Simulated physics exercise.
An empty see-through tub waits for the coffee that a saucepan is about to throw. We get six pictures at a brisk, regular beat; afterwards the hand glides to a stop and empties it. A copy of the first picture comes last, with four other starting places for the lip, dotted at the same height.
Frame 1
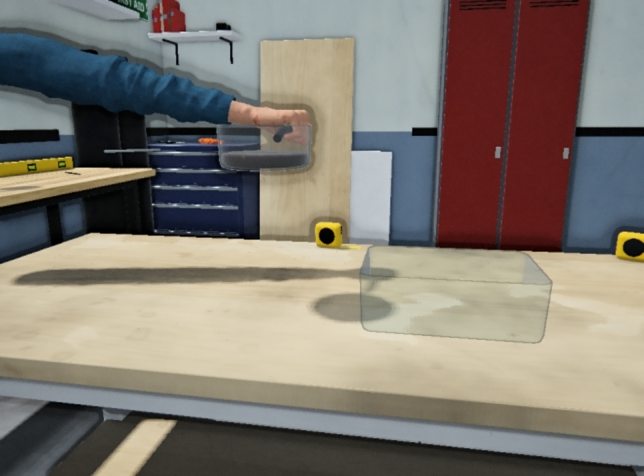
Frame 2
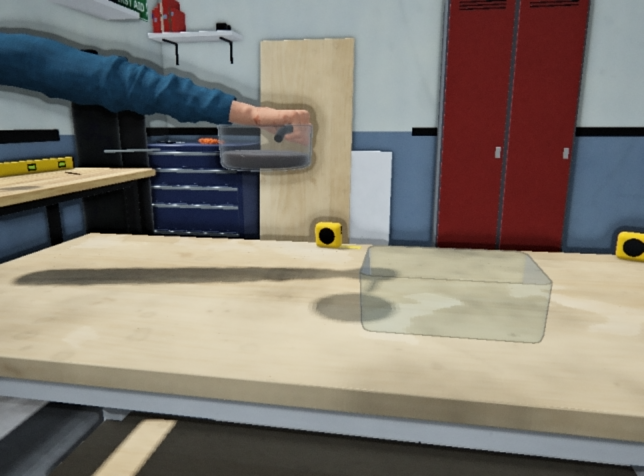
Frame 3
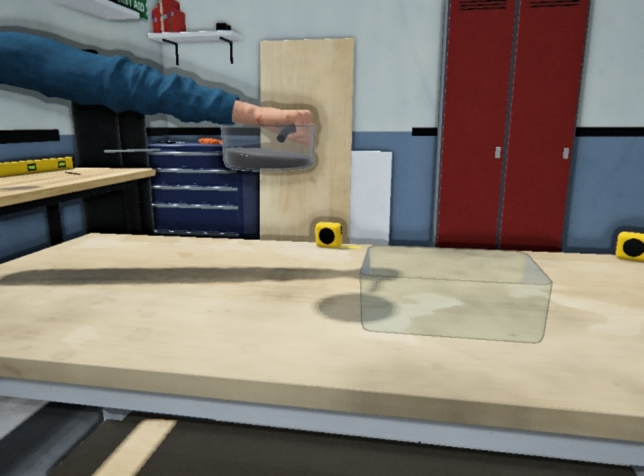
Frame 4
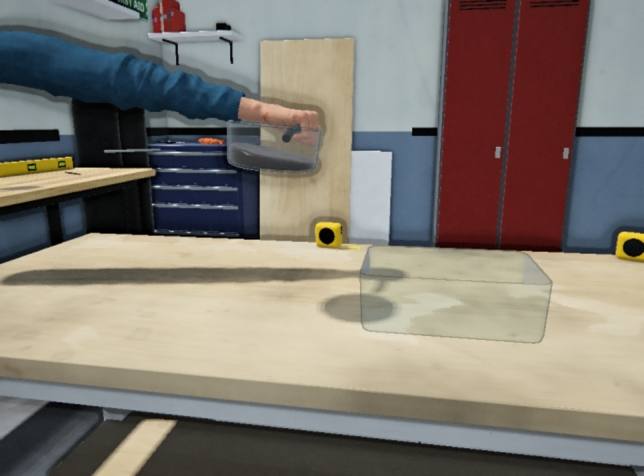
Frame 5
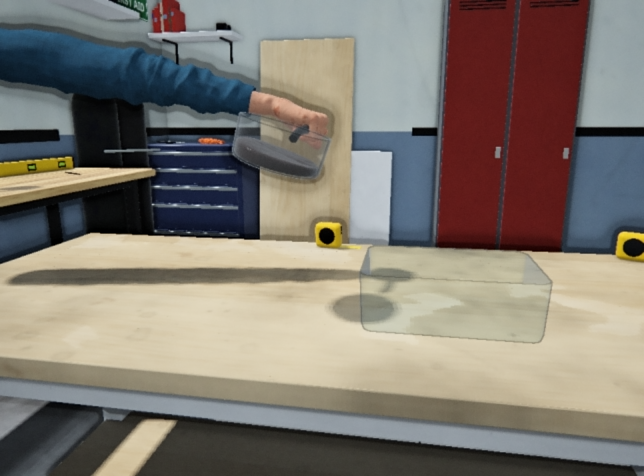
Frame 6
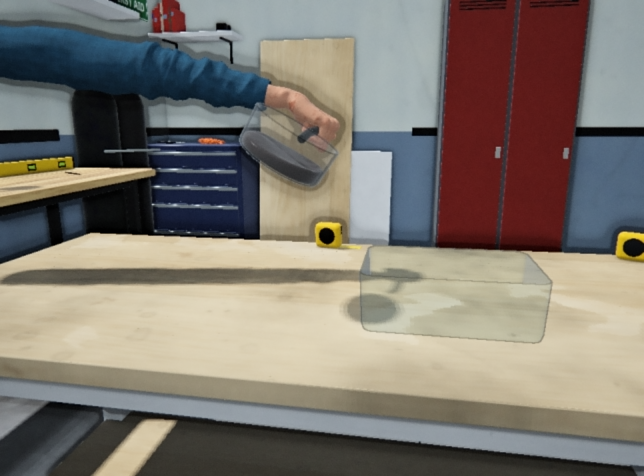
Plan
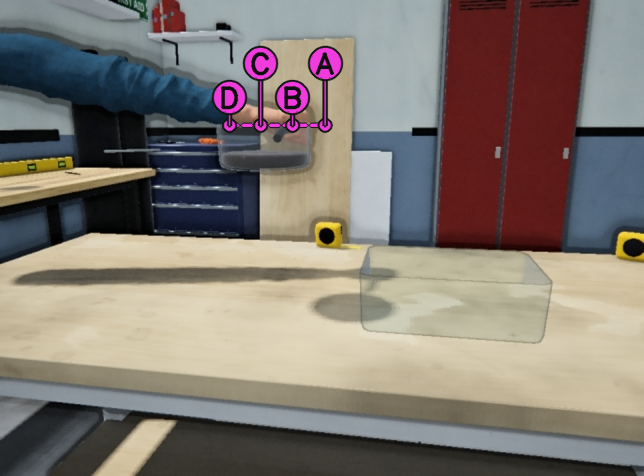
A hand at the end of a blue sleeve held a see-through pan of dark liquid above a workbench, then moved it slightly right and tilted it toward an empty clear tub.
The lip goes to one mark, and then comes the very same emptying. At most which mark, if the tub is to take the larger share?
That is spot C.
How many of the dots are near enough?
Three.
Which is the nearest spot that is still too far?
That would be D.
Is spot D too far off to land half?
Yes, that goes wrong.
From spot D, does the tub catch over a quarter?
No.
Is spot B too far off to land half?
No, that is safe.
On the marked copy, A at (325, 125); B at (292, 125); C at (260, 125); D at (229, 125).
With A, about 76 % lands in the tub, 5 % falls short and 18 % goes beside or beyond.
With B, about 77 % lands in the tub, 6 % falls short and 17 % goes beside or beyond.
With C, about 75 % lands in the tub, 16 % falls short and 9 % goes beside or beyond.
With D, about 8 % lands in the tub, 90 % falls short.
